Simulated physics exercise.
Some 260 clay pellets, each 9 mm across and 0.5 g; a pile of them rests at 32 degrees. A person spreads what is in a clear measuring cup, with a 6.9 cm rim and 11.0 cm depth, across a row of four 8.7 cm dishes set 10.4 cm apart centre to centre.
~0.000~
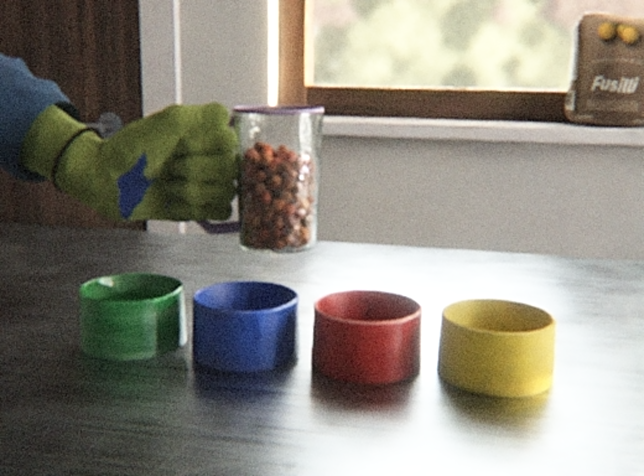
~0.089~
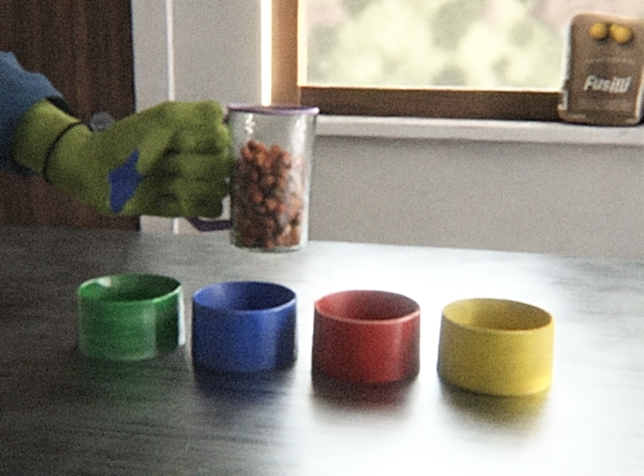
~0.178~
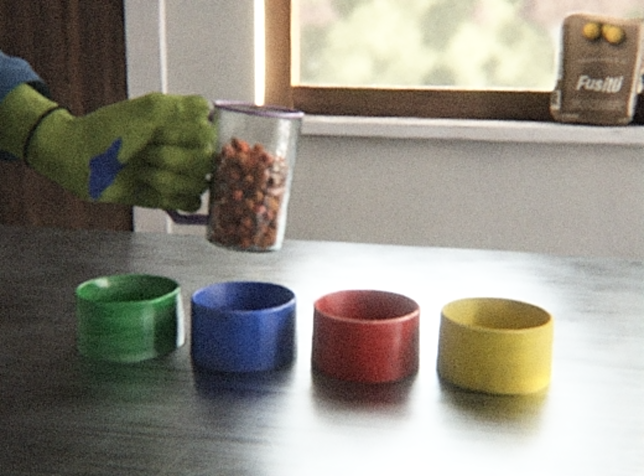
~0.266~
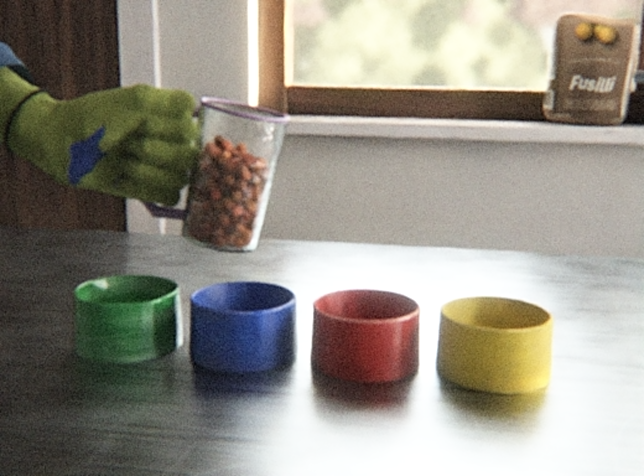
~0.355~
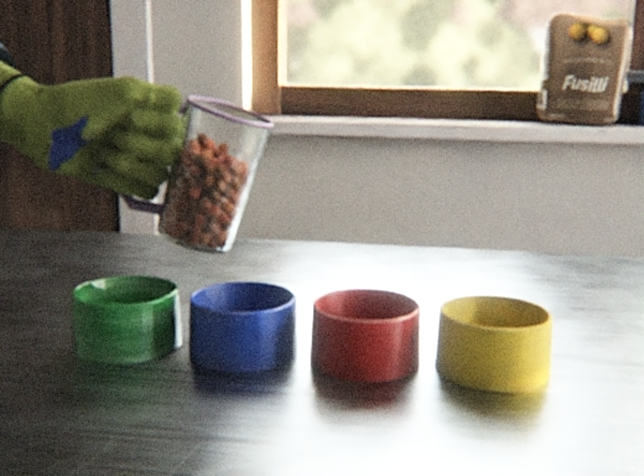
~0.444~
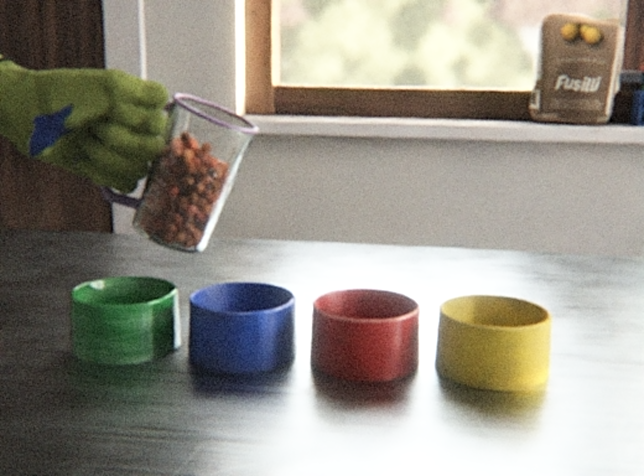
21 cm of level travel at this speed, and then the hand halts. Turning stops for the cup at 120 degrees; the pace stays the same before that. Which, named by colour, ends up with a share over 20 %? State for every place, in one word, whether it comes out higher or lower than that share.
Red: Lower, blue: Lower, green: Higher, yellow: Lower, counter: Lower.
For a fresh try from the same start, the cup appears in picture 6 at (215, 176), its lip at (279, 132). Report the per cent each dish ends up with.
Final shares - red 0 %, blue 0 %, green 100 %, yellow 0 %.
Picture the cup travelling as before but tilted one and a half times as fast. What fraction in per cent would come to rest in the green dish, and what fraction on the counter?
In that case green 100; counter 0.
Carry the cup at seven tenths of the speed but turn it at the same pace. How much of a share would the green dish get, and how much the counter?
Shares: Green 100, counter 0.
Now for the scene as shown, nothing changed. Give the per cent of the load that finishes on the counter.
About 0 percent.
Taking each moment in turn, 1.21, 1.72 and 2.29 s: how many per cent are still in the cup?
Close to 100, 100 and 20 per cent respectively.
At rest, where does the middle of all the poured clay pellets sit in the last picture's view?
About (124, 314).
After 1.21 s, tilt 68 degrees; cup holds 100 %.
After 1.72 s, tilt 99 degrees; cup holds 100 %.
After 2.29 s, tilt 120 degrees; cup holds 20 %, green 75 %.
At rest (3.1 s), red 0 %, blue 0 %, green 100 %, yellow 0 %, counter 0 %.
